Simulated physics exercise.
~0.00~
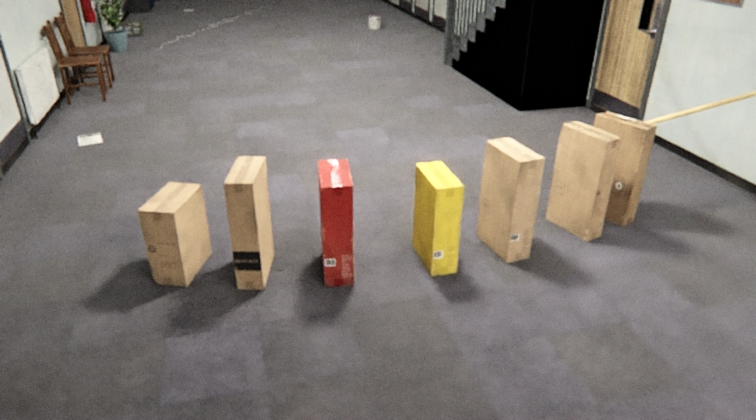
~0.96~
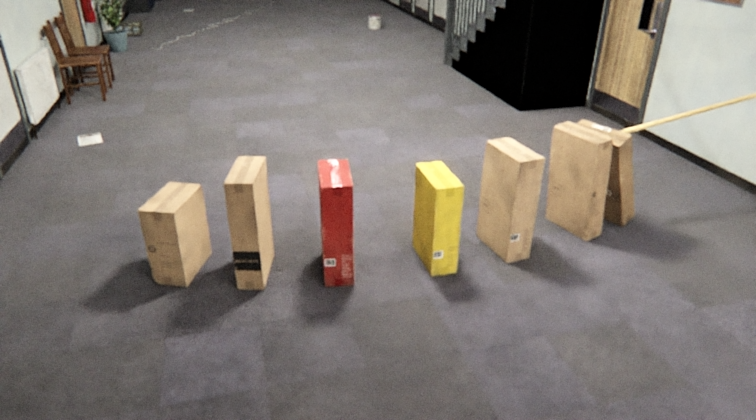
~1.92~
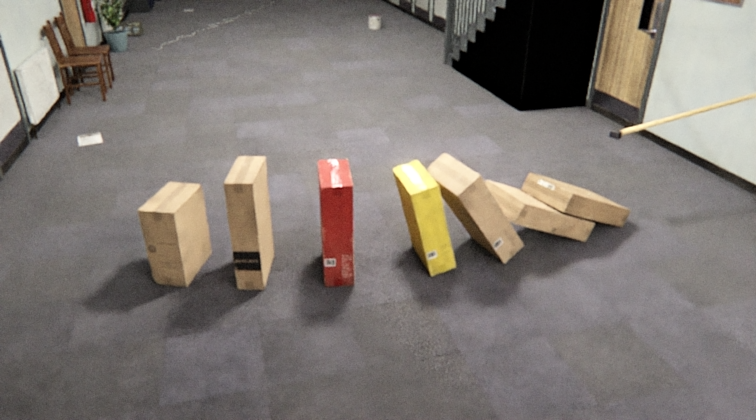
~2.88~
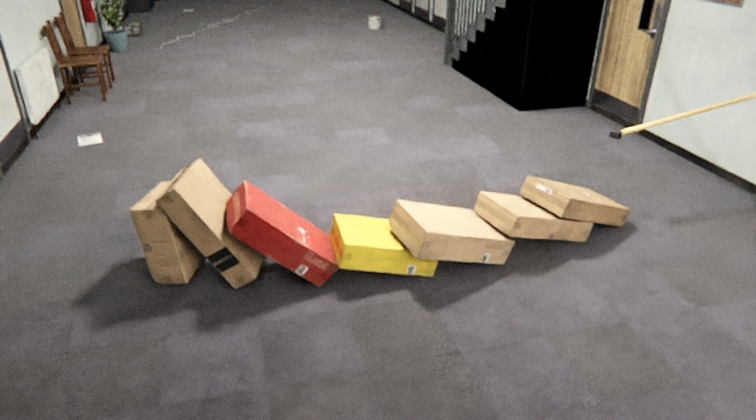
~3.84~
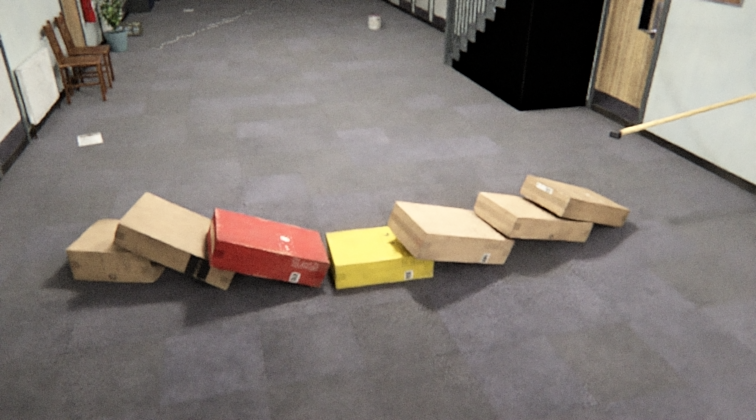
The clip opens on seven upright cardboard cartons standing in a curved row across a grey carpeted floor, one red, one yellow and the rest brown. A pole reaching in from the right pushes the carton at the far right, which tips left against its neighbour. The cartons at that end topple one after another, and the yellow one begins to lean. It drops while the red carton tilts left, pressing the brown pair beyond it. Finally the last carton on the left goes down too, leaving none standing, the yellow one flat and the red one resting at a slant.
